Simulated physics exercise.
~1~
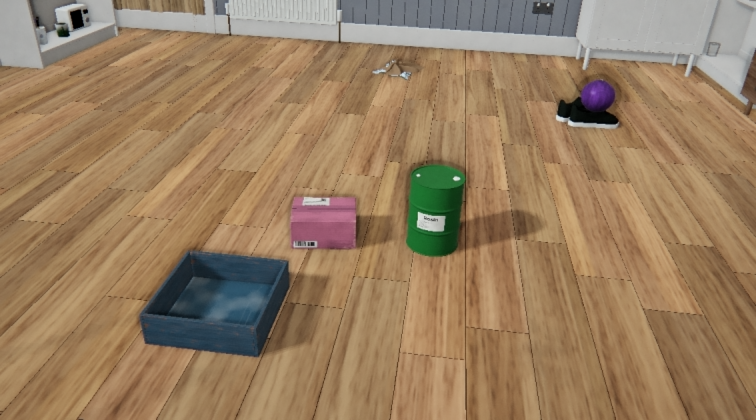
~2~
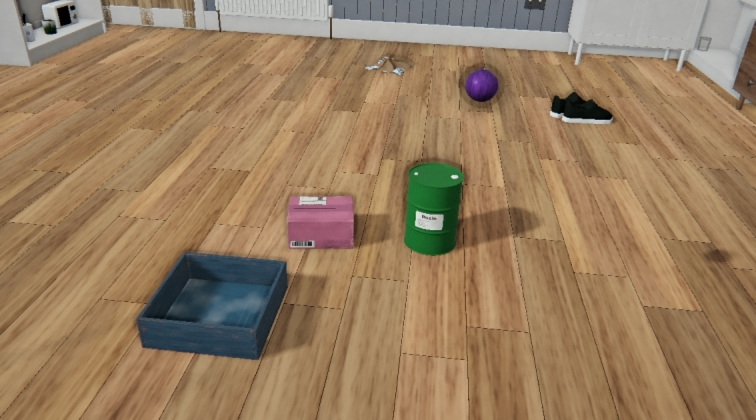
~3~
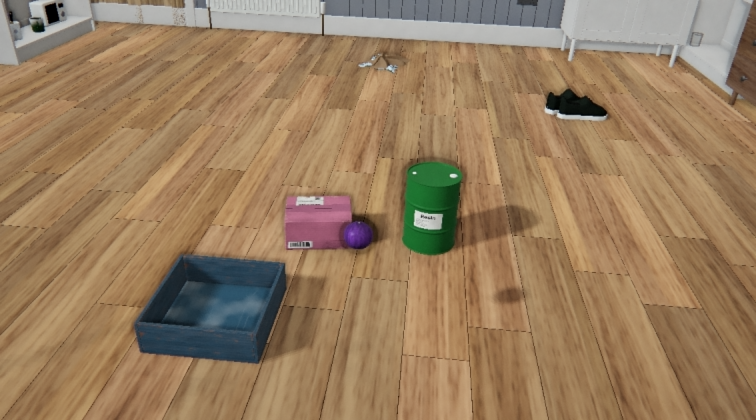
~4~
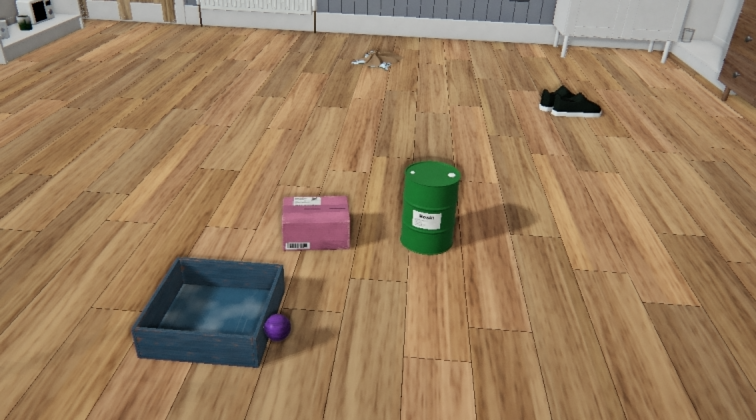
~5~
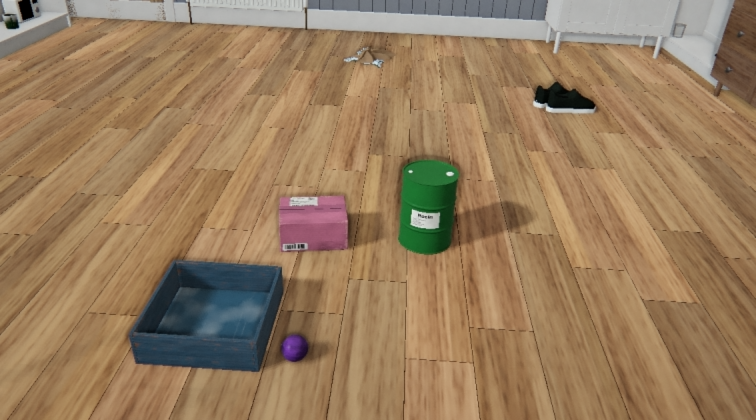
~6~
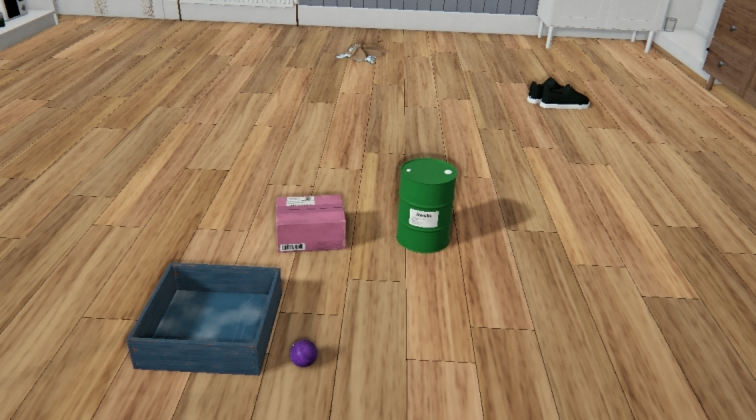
A purple ball flies leftward across a wooden floor toward an open blue box, passing the pink parcel and green canister, which stay put. It reaches the box's right side, then moves slightly away to the right and ends up on the floor outside.
